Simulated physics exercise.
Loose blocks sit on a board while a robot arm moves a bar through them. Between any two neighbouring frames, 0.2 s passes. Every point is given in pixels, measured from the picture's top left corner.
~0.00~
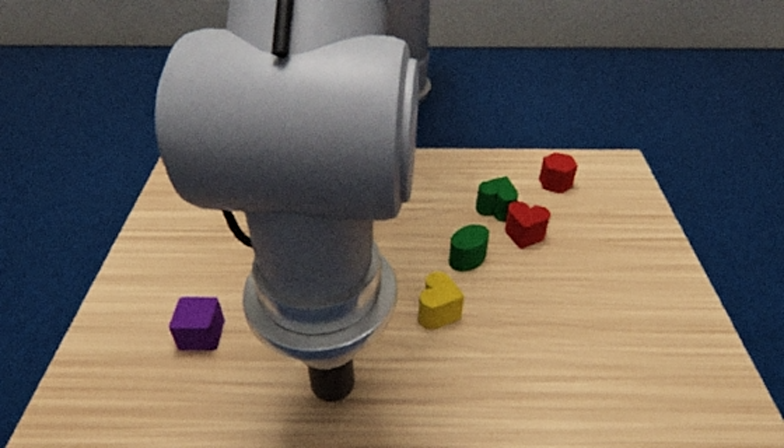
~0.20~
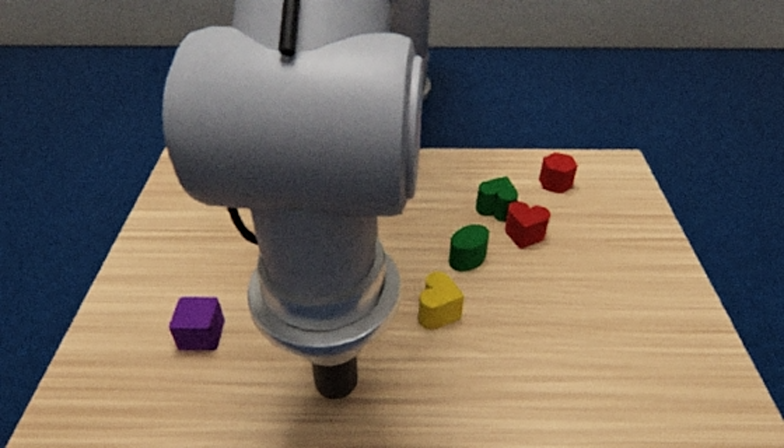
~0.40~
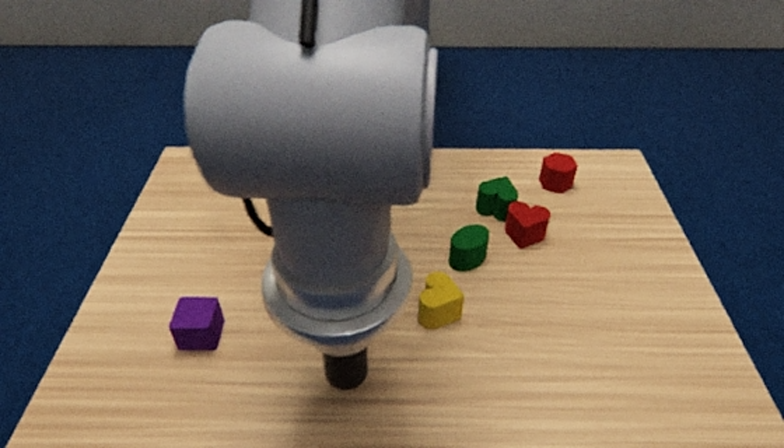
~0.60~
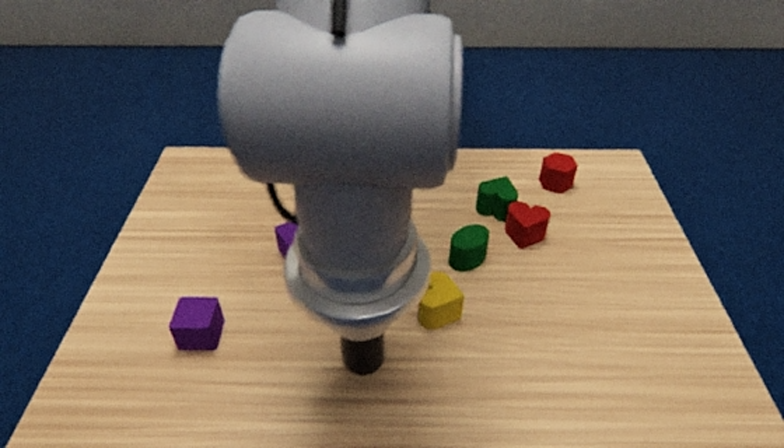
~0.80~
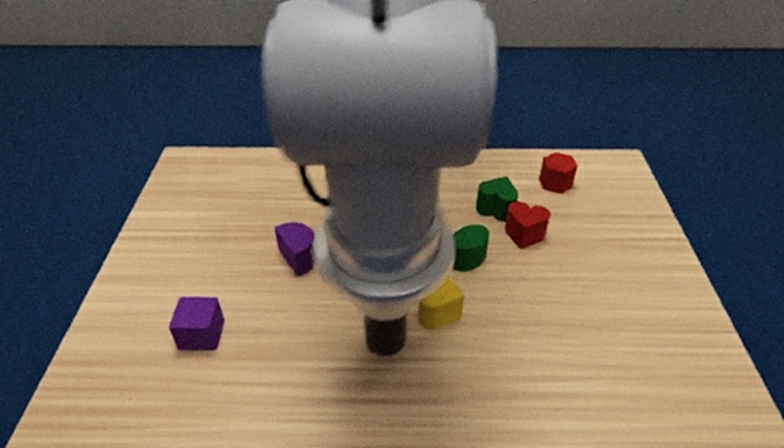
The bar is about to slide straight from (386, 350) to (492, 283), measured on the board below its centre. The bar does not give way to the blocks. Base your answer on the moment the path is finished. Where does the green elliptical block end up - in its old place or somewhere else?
At the end of the path, it will have moved.
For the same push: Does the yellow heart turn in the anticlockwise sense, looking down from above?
In short: Yes.
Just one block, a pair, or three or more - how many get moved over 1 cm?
Answer: 2.
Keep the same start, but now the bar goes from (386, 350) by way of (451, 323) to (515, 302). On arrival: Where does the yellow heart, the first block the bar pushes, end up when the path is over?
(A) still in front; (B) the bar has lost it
B (the bar has lost it)
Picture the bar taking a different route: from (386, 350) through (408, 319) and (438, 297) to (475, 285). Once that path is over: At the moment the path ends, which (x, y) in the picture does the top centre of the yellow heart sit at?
It will end up at (521, 262).
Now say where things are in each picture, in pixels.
The first picture shows bar tip (333, 383); block tops, yellow heart (440, 289); green elliptical block (470, 236); red heart (529, 213).
The second picture shows bar (336, 380); blocks unchanged.
The third picture shows bar (347, 372); blocks unchanged.
The fourth picture shows bar (363, 358); blocks unchanged.
The fifth picture shows bar (386, 339); yellow heart (440, 289); green elliptical block (470, 236); red heart (529, 213).
The first path, step by step. One third of the way, bar (425, 315); yellow heart (454, 278).
Two thirds of the way, bar (461, 293); yellow heart (474, 253), turned 45° anticlockwise; green elliptical block (471, 228), turned 20° clockwise.
At the end, bar (494, 273); yellow heart (486, 237), turned 105° anticlockwise; green elliptical block (465, 218), turned 15° clockwise; red heart in place.
